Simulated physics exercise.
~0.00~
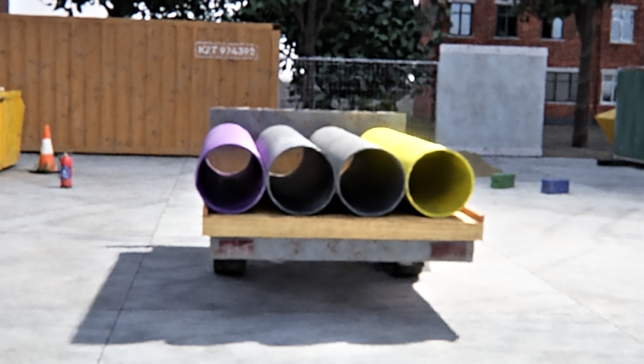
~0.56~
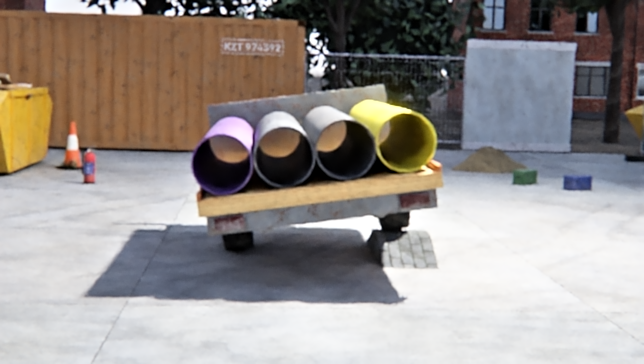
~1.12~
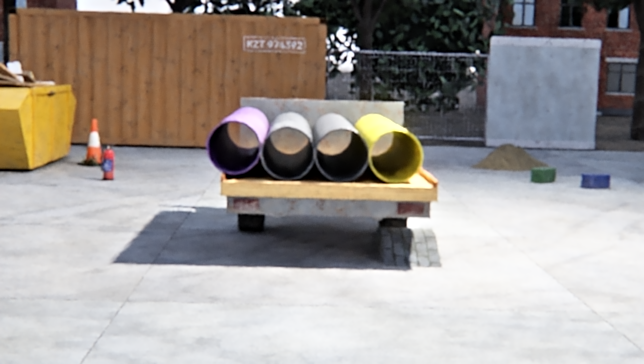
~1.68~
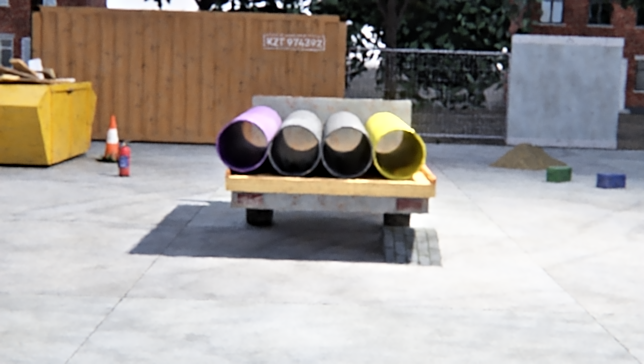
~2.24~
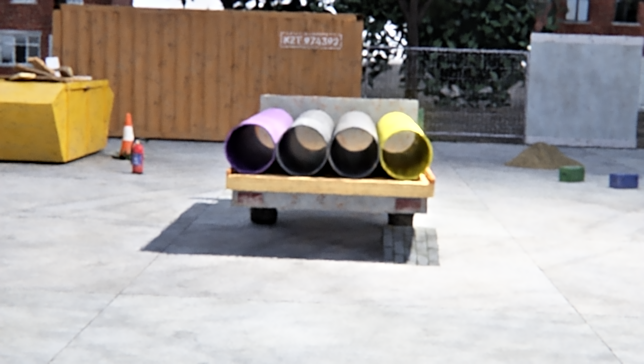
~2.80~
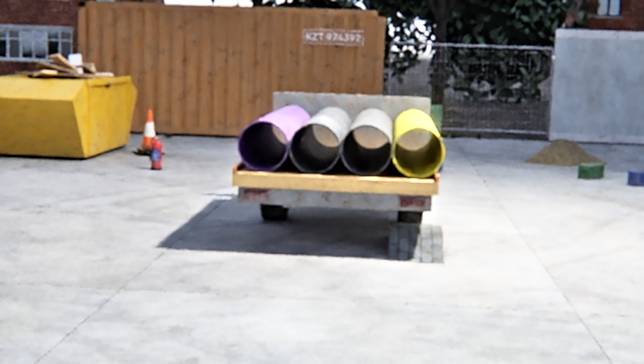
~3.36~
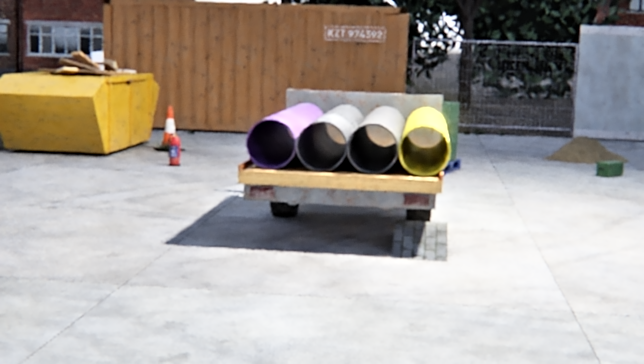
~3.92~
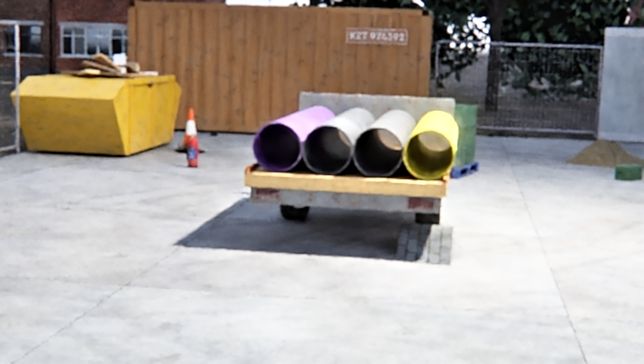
Four fat plastic pipes, purple at the left, two grey in the middle and yellow at the right, lie side by side on a low trailer seen from behind in a sunny paved yard. A brown container, a yellow skip and a traffic cone stand to the left, with a fence behind. The trailer tips down to the left as its right wheel rides over a low grey hump, then drops back level and halts. The view drifts slowly sideways while the pipes shift only slightly, and all four are still aboard at the end.
